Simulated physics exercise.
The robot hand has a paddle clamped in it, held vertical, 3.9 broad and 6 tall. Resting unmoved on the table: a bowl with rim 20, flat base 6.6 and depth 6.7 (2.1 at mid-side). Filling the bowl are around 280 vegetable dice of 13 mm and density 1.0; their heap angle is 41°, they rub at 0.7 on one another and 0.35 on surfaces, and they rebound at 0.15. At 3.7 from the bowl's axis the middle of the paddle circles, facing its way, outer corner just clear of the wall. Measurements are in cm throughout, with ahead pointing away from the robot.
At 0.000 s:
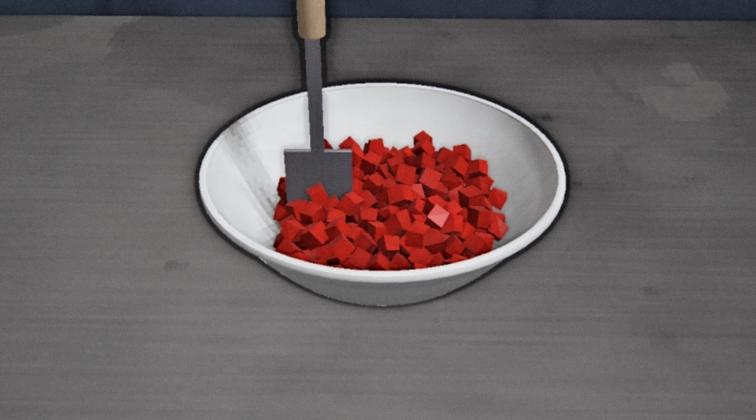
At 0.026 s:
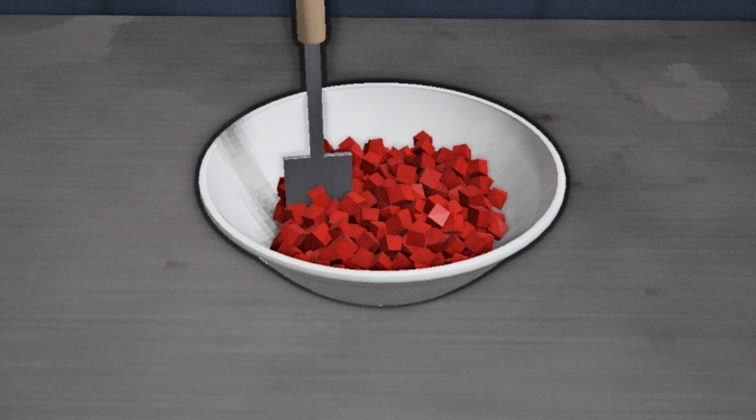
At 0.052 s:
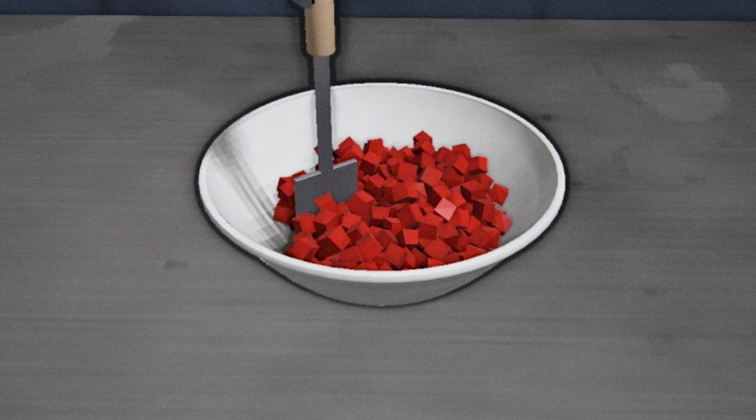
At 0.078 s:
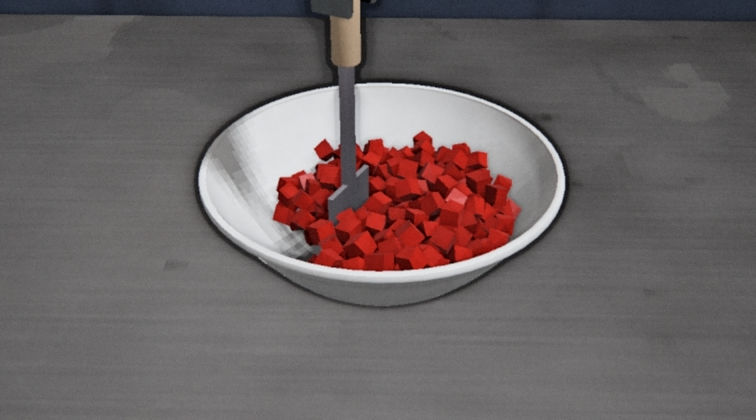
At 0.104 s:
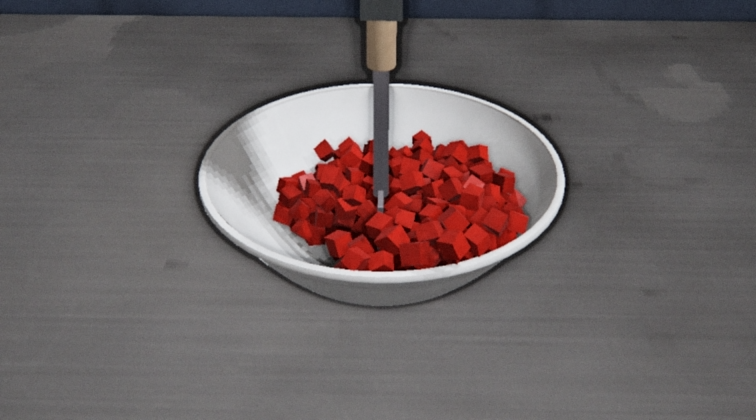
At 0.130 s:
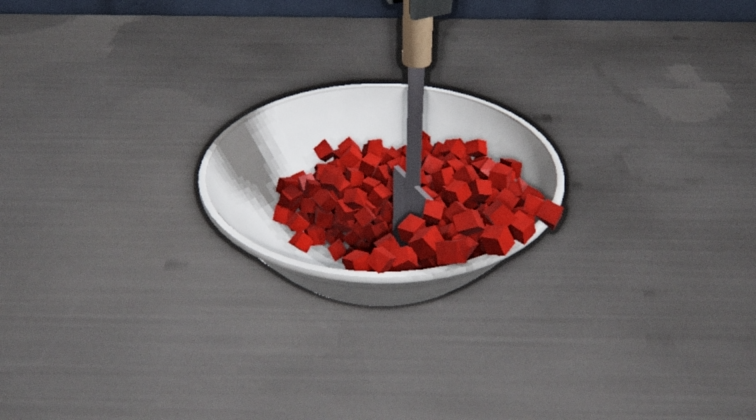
Paddle held upright by a robot hand sweeping rightward through red cubes in a white bowl, turning and pushing some up toward the right rim.
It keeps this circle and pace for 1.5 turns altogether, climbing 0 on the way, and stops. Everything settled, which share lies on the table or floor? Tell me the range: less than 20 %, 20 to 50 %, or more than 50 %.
It falls in the range 20 to 50 %.
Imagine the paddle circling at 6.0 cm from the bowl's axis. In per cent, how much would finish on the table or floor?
Then some 35 percent.
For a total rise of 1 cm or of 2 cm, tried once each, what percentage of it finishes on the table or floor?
Near 35 in a hundred, then 40 in a hundred.
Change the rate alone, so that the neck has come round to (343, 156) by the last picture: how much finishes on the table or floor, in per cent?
About 20 %.
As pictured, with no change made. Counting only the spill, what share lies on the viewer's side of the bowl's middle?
About 30 per cent.
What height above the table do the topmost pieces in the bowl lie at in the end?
I'd say close to 7.0 centimetres.
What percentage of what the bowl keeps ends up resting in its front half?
Close to 40 in a hundred.
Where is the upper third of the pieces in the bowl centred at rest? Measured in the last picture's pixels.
Roughly pixel (449, 172).
By 0.28 s, 279° round, highest piece 13 above the table; 227 in the bowl, 14 on the table or floor, 41 in flight or on the tool.
By 0.43 s, 78° round, highest piece 9 above the table; 181 in the bowl, 74 on the table or floor, 27 in flight or on the tool.
By 0.70 s, 180° round, highest piece 6 above the table; 166 in the bowl, 116 on the table or floor.
By 1.40 s, 180° round, highest piece 6 above the table; 166 in the bowl, 116 on the table or floor.
Final count, 166 in the bowl, 116 on the table or floor. That is 41 % on the table or floor.
